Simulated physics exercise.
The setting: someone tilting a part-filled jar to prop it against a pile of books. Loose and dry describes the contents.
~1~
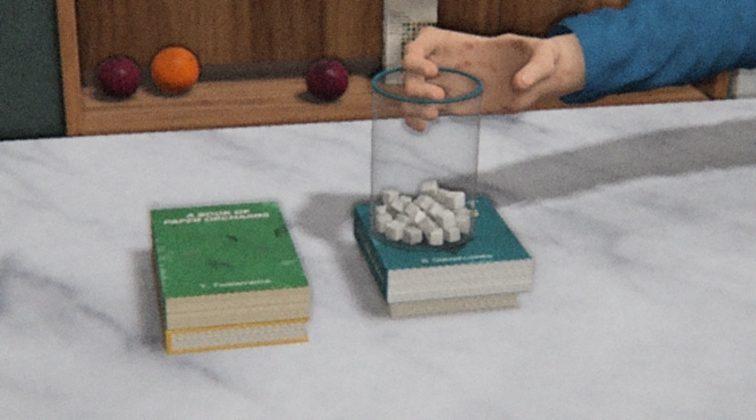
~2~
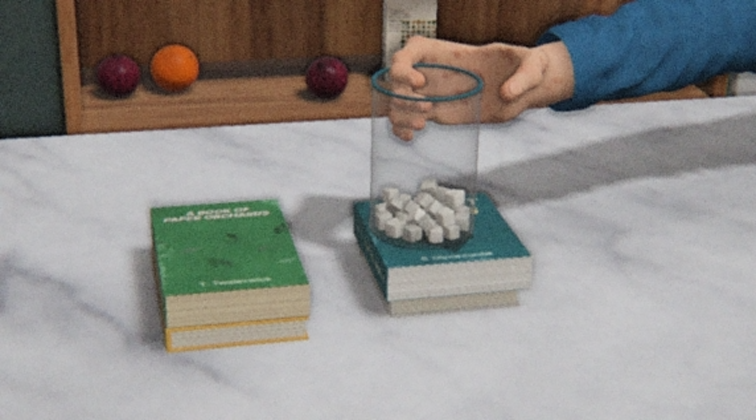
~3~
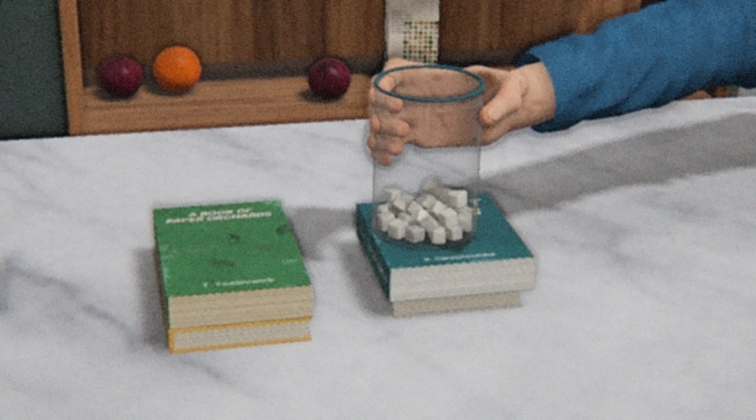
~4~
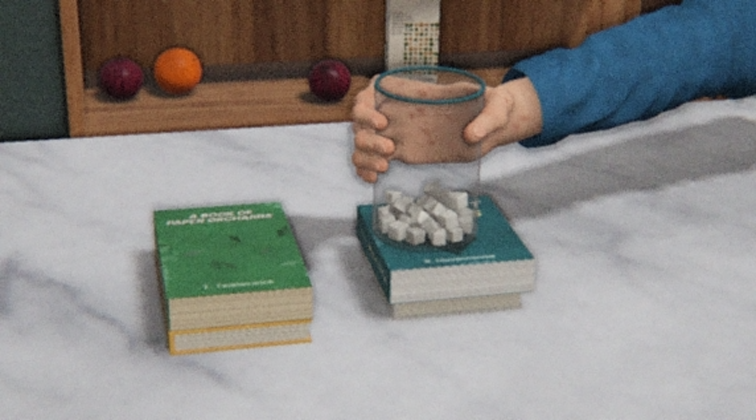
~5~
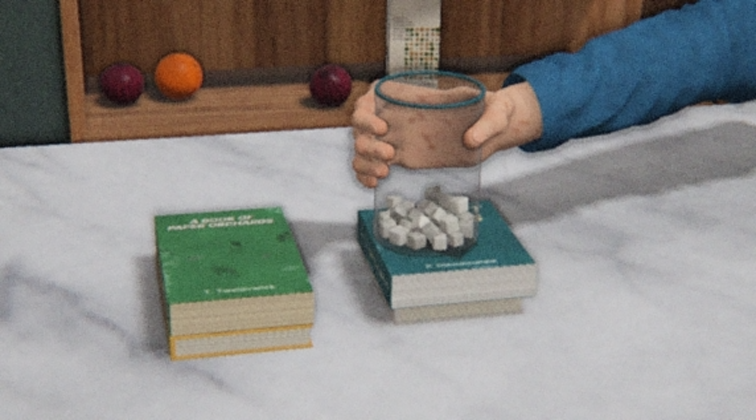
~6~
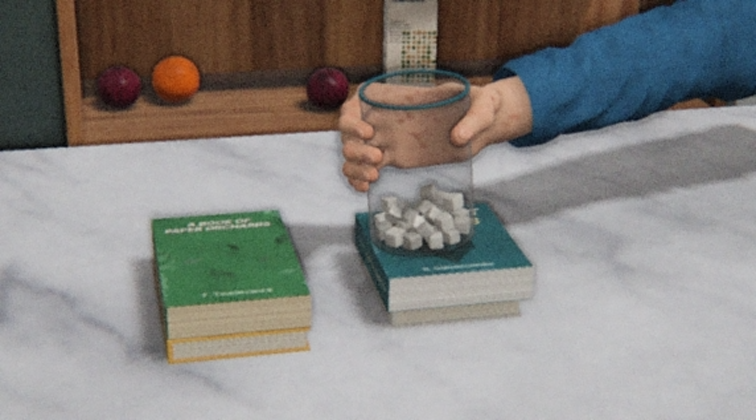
A hand in a blue sleeve reached around a clear jar of white cubes standing on a teal book, gripped it, then tilted it slightly left, while the green book beside it stayed still.
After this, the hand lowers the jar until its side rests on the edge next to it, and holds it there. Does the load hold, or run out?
The load never leaves.
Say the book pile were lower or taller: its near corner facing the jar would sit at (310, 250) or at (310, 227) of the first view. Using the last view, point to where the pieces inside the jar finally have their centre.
About (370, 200), then (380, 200).
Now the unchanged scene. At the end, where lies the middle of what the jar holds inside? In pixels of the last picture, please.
About (357, 214).
Then, 0.68 s on from there, the jar leans 46°; everything is still inside.
Then, 1.28 s on from there, the jar leans 82°; everything is still inside.
Then, 1.80 s on from there, the jar rests on the book pile at 89°; everything is still inside.
In the end, the jar rests on the book pile at 89°; everything is still inside.
